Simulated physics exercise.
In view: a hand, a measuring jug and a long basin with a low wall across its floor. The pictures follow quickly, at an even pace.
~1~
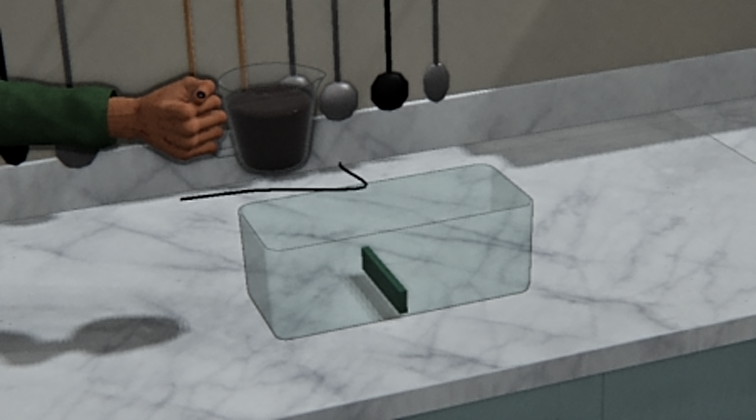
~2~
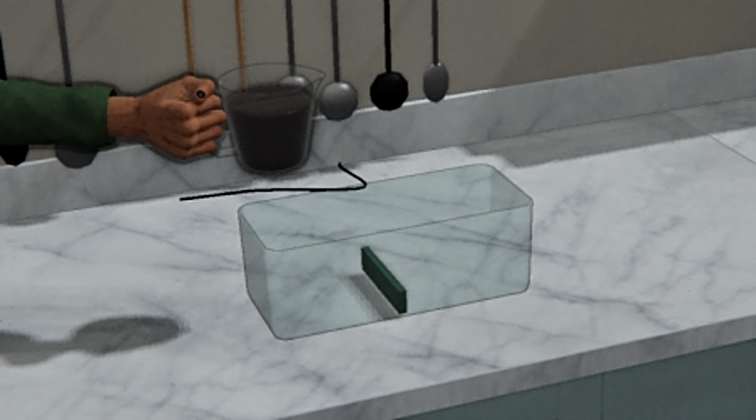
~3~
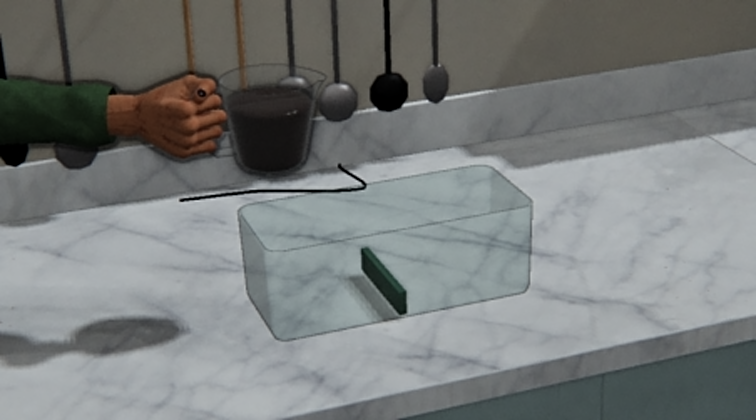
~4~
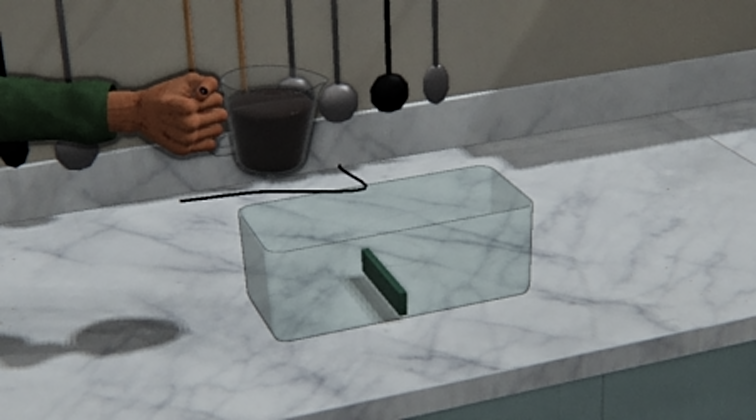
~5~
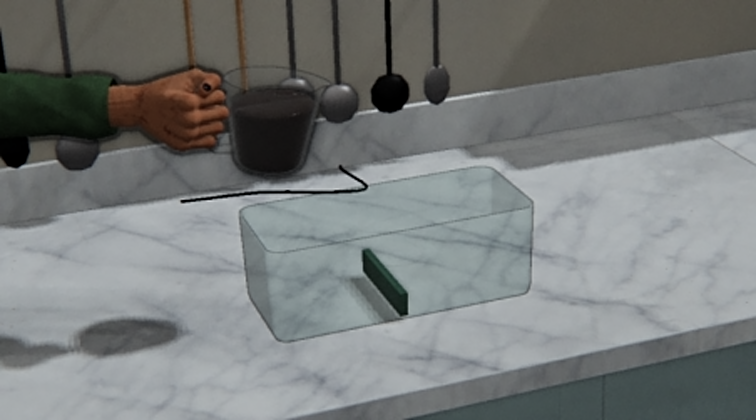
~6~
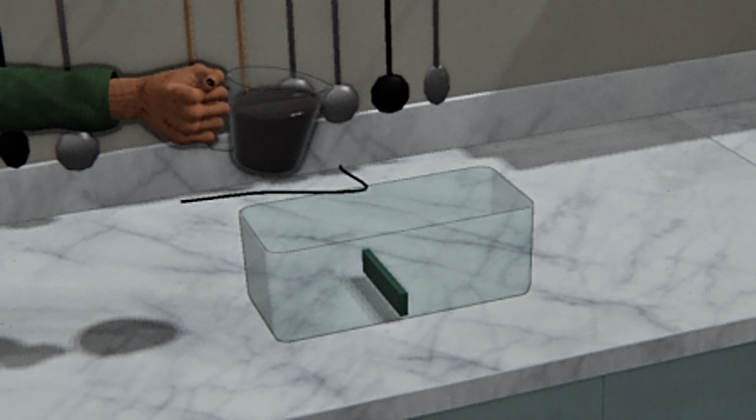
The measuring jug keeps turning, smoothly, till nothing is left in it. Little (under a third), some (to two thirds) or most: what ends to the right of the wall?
The share right of the wall is between a third and two thirds.
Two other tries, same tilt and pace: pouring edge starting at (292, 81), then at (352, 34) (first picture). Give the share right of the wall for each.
The first gives 10 %, the second 90 %.
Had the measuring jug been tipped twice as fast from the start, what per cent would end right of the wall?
About 30 per cent.
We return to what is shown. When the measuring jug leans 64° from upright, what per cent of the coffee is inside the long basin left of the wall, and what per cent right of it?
Some 0 per cent left and 5 right.
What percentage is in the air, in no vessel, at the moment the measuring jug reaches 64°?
Close to 15 per cent.
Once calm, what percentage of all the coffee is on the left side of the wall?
Close to 45 per cent.
A moment on, the measuring jug is tipped part way and 77 per cent is still to pour, 1 is left of the wall and 5 right of it.
Next, the measuring jug is tipped right over and 11 per cent is still to pour, 25 is left of the wall and 53 right of it.
Then the measuring jug is tipped right over and 0 per cent is still to pour, 43 is left of the wall and 56 right of it.
Later the measuring jug is tipped right over and 0 per cent is still to pour, 43 is left of the wall and 56 right of it.
In the end 43 per cent lies left of the wall, 56 right of it and 1 outside.
